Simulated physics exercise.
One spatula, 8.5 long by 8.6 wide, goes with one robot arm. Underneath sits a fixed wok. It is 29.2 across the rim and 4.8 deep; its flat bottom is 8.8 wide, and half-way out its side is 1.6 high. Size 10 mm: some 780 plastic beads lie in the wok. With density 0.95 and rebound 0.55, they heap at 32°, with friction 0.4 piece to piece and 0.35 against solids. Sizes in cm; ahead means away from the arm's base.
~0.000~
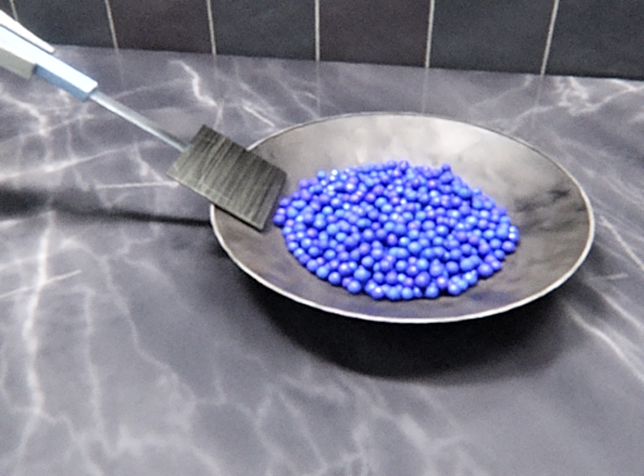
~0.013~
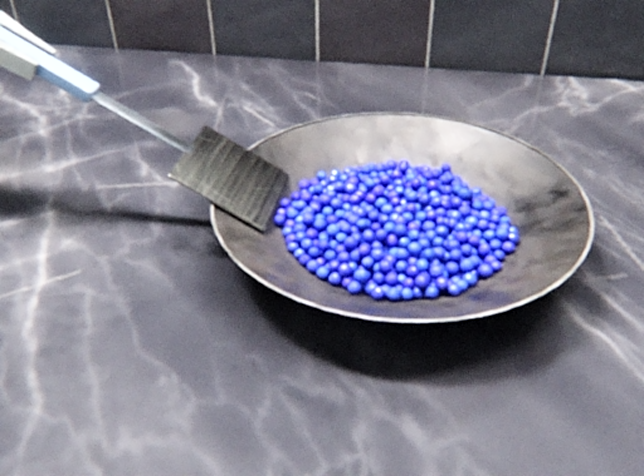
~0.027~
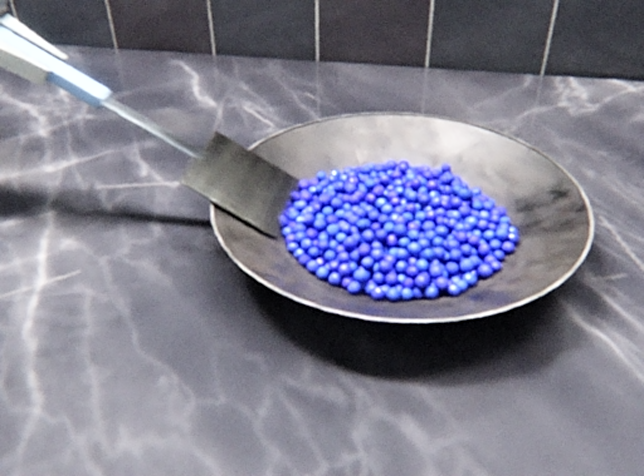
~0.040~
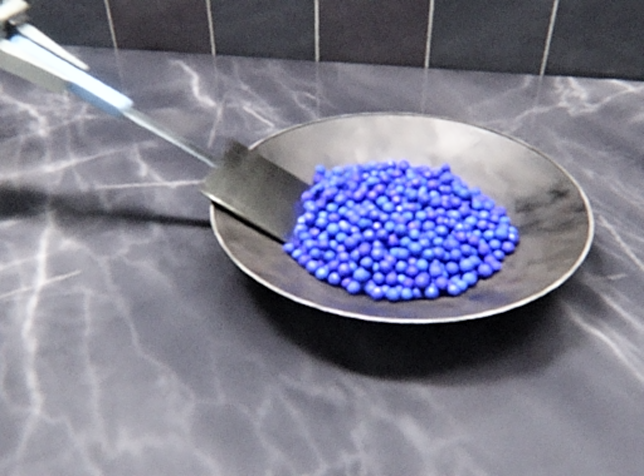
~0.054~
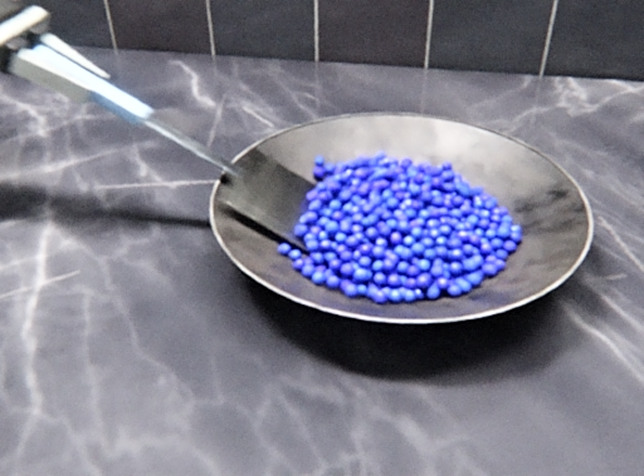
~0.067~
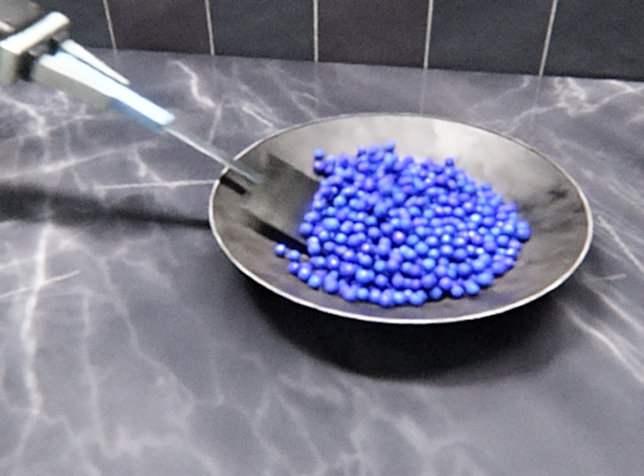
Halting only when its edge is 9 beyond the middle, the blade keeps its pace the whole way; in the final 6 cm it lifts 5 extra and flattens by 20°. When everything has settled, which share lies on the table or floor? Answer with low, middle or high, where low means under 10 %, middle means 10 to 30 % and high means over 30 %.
High.
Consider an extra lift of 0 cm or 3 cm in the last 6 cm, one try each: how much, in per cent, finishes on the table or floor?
Close to 25 and 40 percent respectively.
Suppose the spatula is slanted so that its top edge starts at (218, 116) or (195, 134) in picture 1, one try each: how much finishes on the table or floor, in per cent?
First try roughly 45 percent, second try roughly 40 percent.
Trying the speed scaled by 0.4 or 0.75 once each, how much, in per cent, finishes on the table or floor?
10 and 30 %.
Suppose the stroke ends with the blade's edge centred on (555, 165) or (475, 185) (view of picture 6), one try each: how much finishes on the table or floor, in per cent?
About 45 and 20 per cent.
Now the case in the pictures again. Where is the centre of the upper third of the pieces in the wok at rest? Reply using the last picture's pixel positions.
(489, 225).
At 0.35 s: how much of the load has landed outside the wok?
It works out to about 20 in a hundred.
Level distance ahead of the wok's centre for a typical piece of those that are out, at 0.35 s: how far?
The distance is around 24 cm.
After 0.10 s, sloping 30°, highest piece 10 above the table; 784 in the wok.
After 0.13 s, sloping 25°, highest piece 12 above the table; 782 in the wok, 2 on the blade or in flight.
After 0.35 s, sloping 10°, highest piece 20 above the table; 470 in the wok, 156 on the table or floor, 158 on the blade or in flight.
After 1.40 s, sloping 10°, highest piece 6 above the table; 469 in the wok, 315 on the table or floor.
At rest, 469 in the wok, 315 on the table or floor. That is 40 % on the table or floor.
